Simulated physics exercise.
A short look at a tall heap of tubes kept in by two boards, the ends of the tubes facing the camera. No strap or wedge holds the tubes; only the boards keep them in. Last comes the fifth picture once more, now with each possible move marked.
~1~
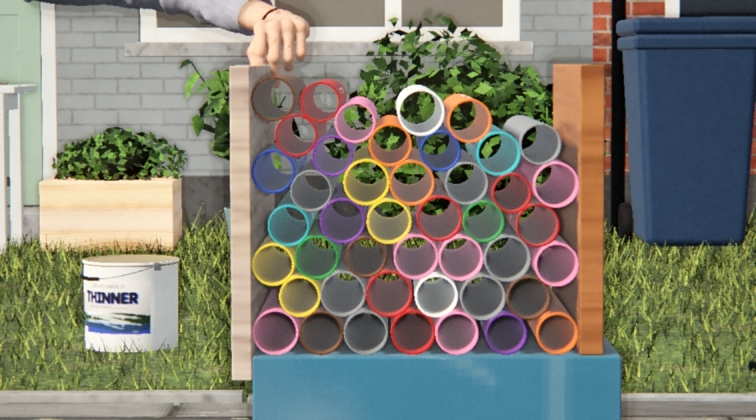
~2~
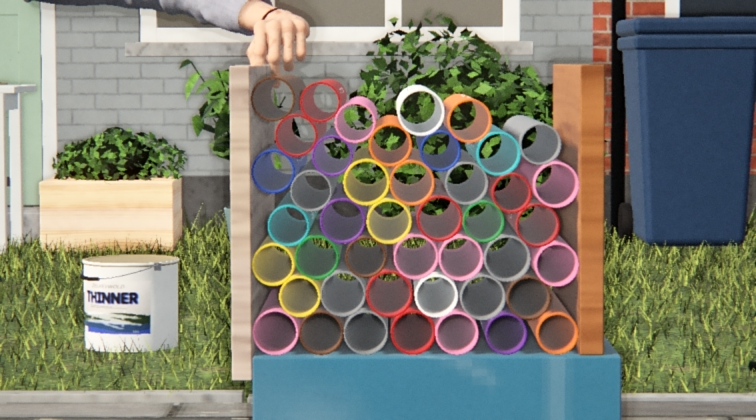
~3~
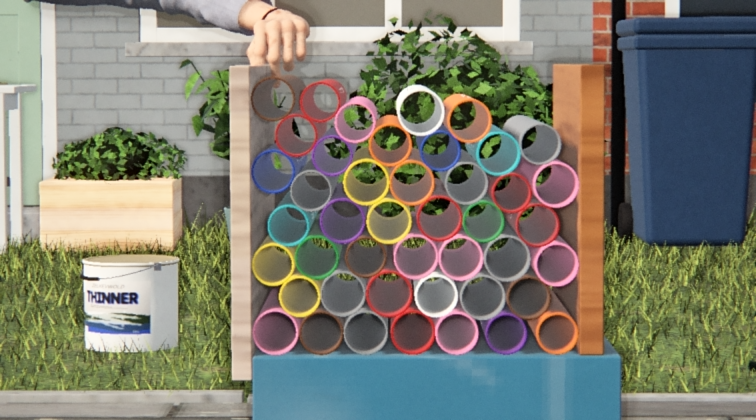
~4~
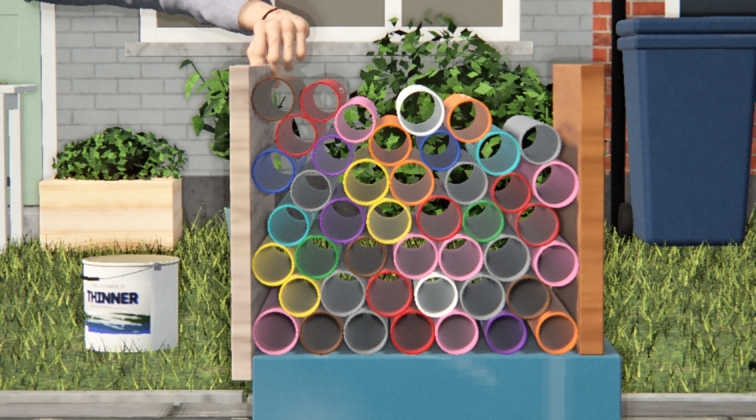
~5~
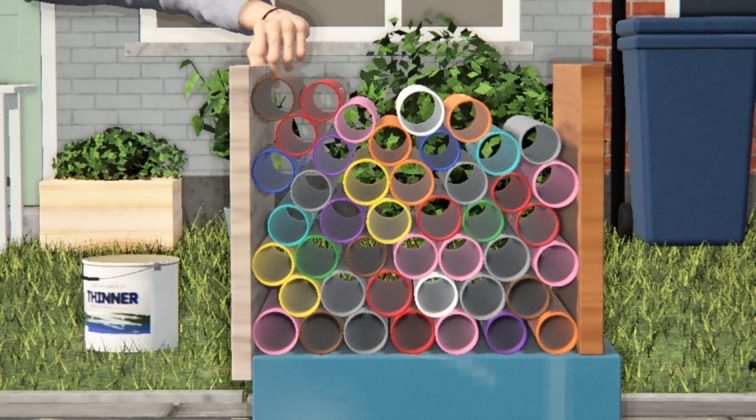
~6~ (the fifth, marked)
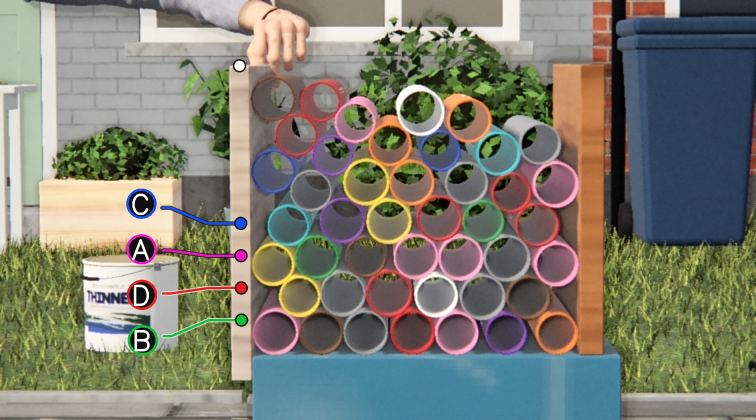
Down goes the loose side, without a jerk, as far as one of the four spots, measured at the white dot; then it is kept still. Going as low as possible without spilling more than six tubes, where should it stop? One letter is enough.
The last mark within the limit is D.
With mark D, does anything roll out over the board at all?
Yes, at D.
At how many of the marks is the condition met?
The number is three.
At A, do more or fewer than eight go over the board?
At A, fewer than eight.
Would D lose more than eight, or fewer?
Fewer than eight.
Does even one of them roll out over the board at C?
Yes, at C.
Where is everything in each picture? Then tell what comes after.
In the first picture, a brown tube (366, 258); a turquoise tube (288, 226); a red tube (440, 219).
In the second picture, a red tube (440, 219); an orange tube (412, 183).
In the third picture, an orange tube (390, 145); a grey tube (541, 144).
In the fourth picture, side board (255, 209); a pink tube (276, 332).
In the fifth picture, a purple tube (507, 334); a grey tube (483, 297); a brown tube (366, 258).
On the copy, A at (241, 256); B at (242, 320); C at (241, 224); D at (241, 288); the white dot at (239, 66).
On D. First, top of the board (251, 159).
Then, top of the board (252, 265).
Finally, top of the board (252, 287), four out over the board.
By contrast, A four out over the board; B more than six out over the board; C four out over the board.
